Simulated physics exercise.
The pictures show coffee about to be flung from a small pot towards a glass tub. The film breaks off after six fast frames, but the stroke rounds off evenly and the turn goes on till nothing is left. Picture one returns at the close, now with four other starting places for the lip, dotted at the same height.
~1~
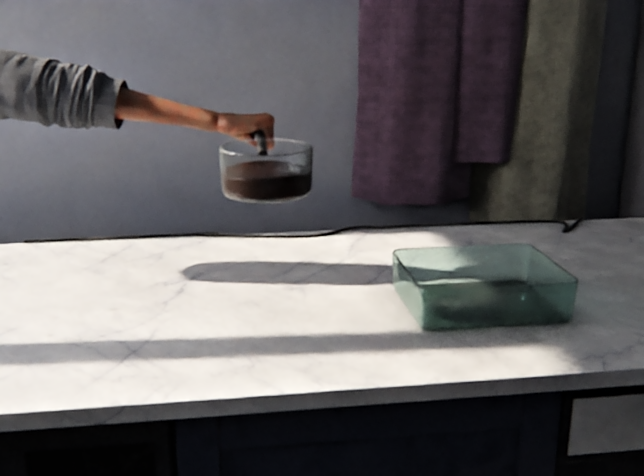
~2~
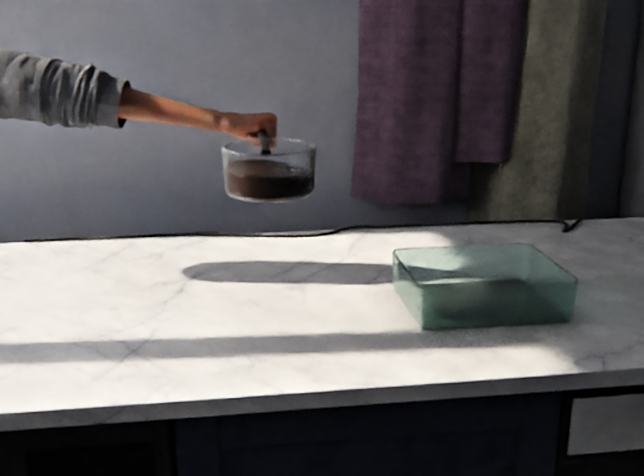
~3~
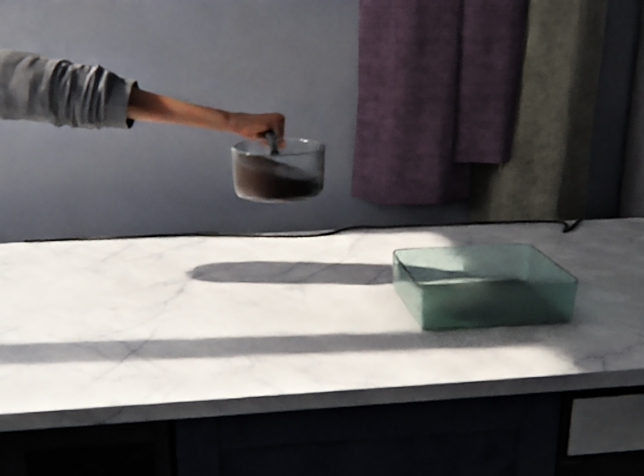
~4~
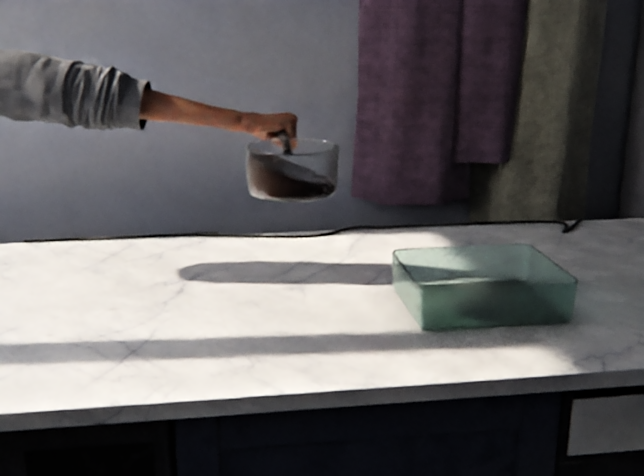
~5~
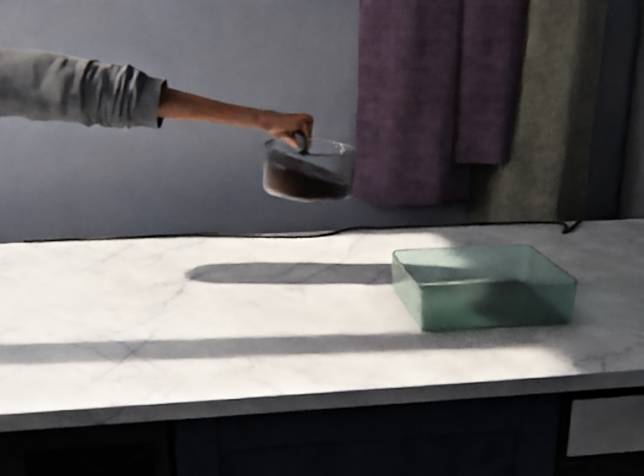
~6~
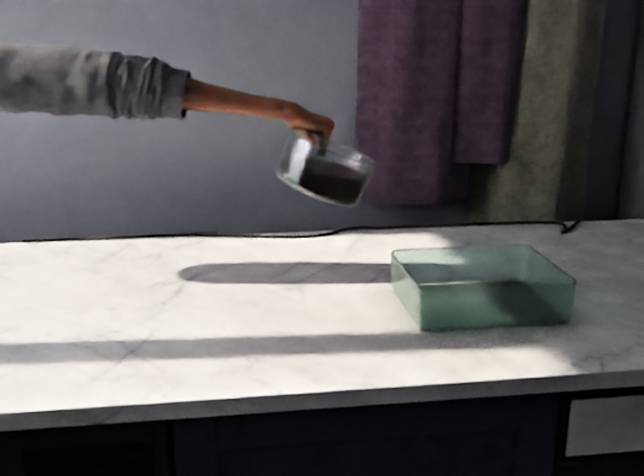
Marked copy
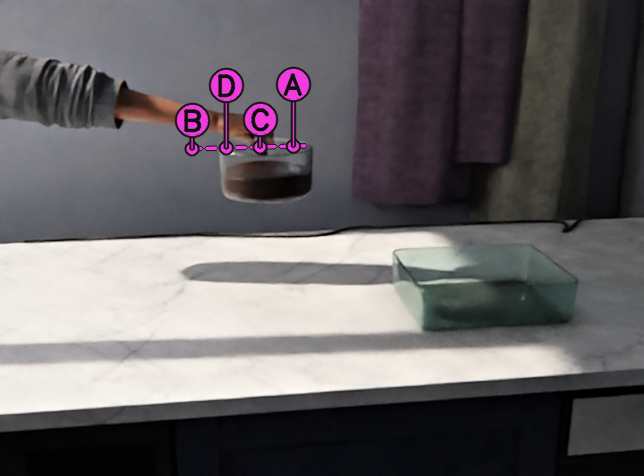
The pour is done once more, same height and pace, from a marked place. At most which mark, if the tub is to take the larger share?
It is A.
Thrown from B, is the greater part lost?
Yes, that goes wrong.
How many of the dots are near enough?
One.
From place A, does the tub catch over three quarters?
No, less.
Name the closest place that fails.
C.
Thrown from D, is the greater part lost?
Yes, that goes wrong.
In magenta, A at (293, 146); B at (192, 148); C at (260, 147); D at (226, 147).
For place A, about 63 % lands in the tub, 21 % falls short and 16 % goes beside or beyond.
For place B, about 0 % lands in the tub, 100 % falls short.
For place C, about 35 % lands in the tub, 57 % falls short and 8 % goes beside or beyond.
For place D, about 2 % lands in the tub, 97 % falls short.
